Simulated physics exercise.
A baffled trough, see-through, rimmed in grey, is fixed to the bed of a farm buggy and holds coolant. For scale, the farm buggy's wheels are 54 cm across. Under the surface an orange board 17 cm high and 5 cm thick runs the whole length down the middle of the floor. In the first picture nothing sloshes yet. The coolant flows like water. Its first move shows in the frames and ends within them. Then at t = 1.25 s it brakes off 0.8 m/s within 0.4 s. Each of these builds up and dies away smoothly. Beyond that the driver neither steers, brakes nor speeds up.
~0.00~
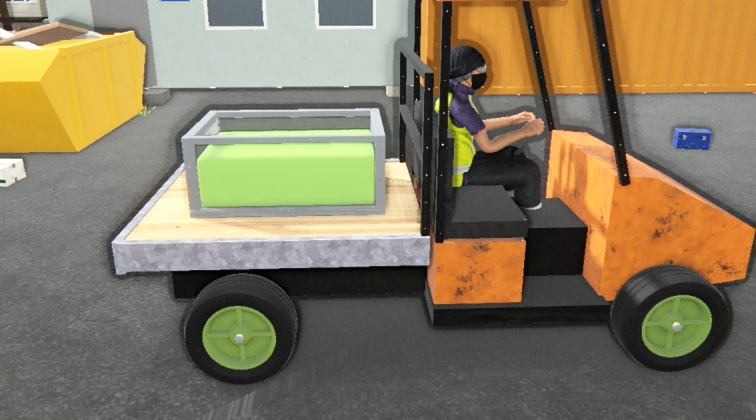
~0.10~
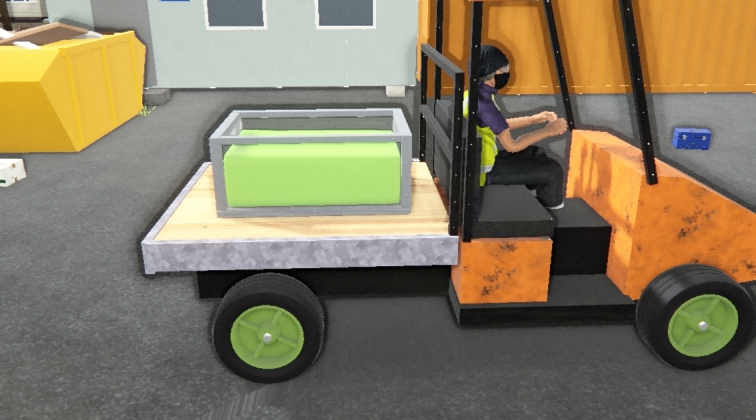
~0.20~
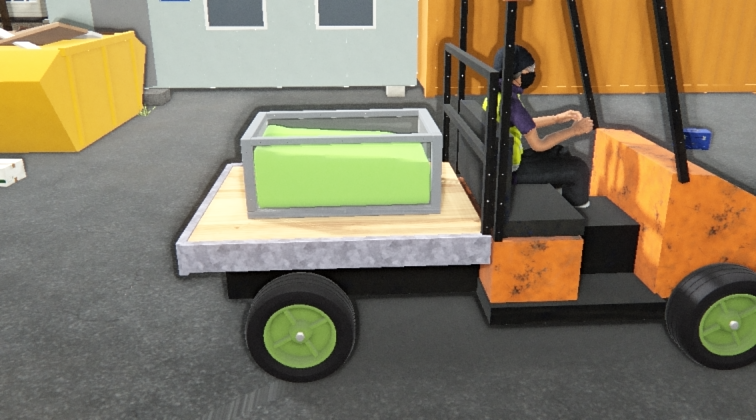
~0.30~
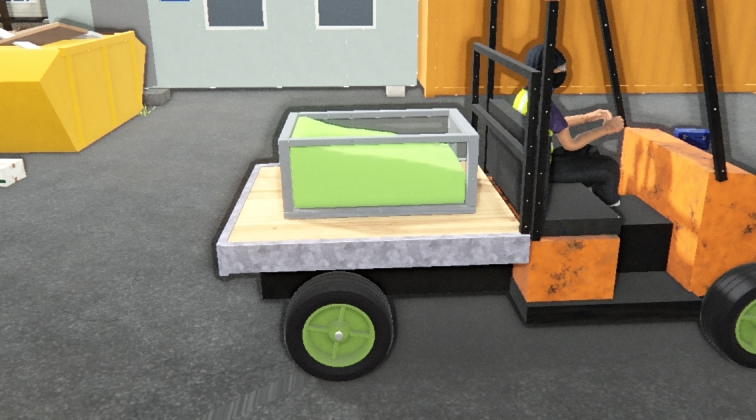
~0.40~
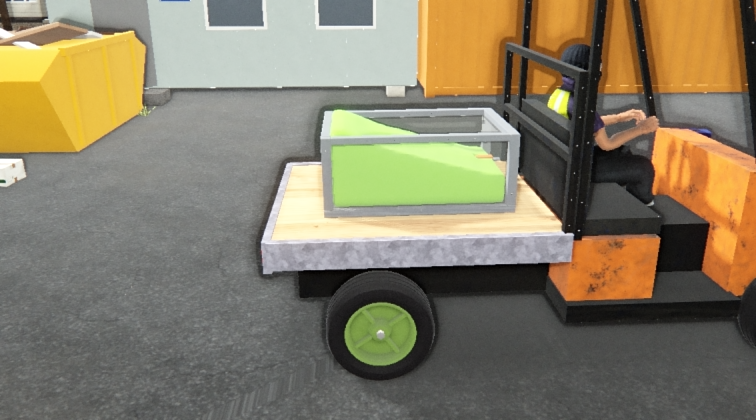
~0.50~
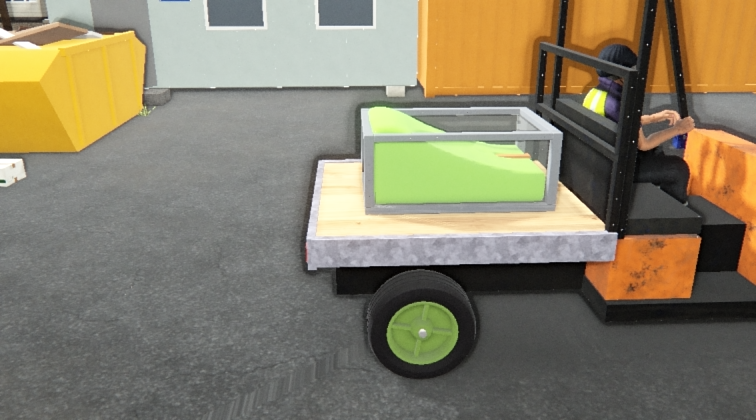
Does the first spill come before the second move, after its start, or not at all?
Answer: Before.
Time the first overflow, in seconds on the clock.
Near 0.8 s.
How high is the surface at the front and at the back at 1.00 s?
Front 38 cm, back 20 cm.
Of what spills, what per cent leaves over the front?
Some 50 per cent of it.
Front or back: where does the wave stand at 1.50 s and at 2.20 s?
At the front, then the back.
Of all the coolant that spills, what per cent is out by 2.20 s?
About 100 per cent.
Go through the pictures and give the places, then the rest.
In the first picture, the surface is at (360, 151) by the front wall; at (214, 153) by the back wall; it lies level with the rim line; the front is on the right, levels are read along the near wall; a wheel hub at (238, 343).
In the second picture, the surface is at (386, 151) by the front wall; at (240, 153) by the back wall; it lies level with the rim line.
In the third picture, the surface is at (415, 159) by the front wall; at (270, 146) by the back wall; it climbs 7° towards the back.
In the fourth picture, the surface is at (450, 166) by the front wall; at (305, 137) by the back wall; it climbs 13° towards the back.
In the fifth picture, the surface is at (489, 170) by the front wall; at (346, 127) by the back wall; it climbs 18° towards the back.
In the sixth picture, the surface is at (528, 169) by the front wall; at (388, 123) by the back wall; it climbs 19° towards the back; a wheel hub at (424, 338).
Then, 1.00 s in, the surface is 39 cm up at the front and 21 cm at the back; 1 per cent is out, over the back.
Then, 1.50 s in, the surface is 30 cm up at the front and 17 cm at the back; 2 per cent is out, over the back and the front.
Then, 2.20 s in, the surface is 22 cm up at the front and 29 cm at the back; 2 per cent is out, over the front and the back.
Then, 4.64 s in, 2 per cent is out, over the front and the back; the first of it left at about 0.80 s, and the second move began at 1.25 s.
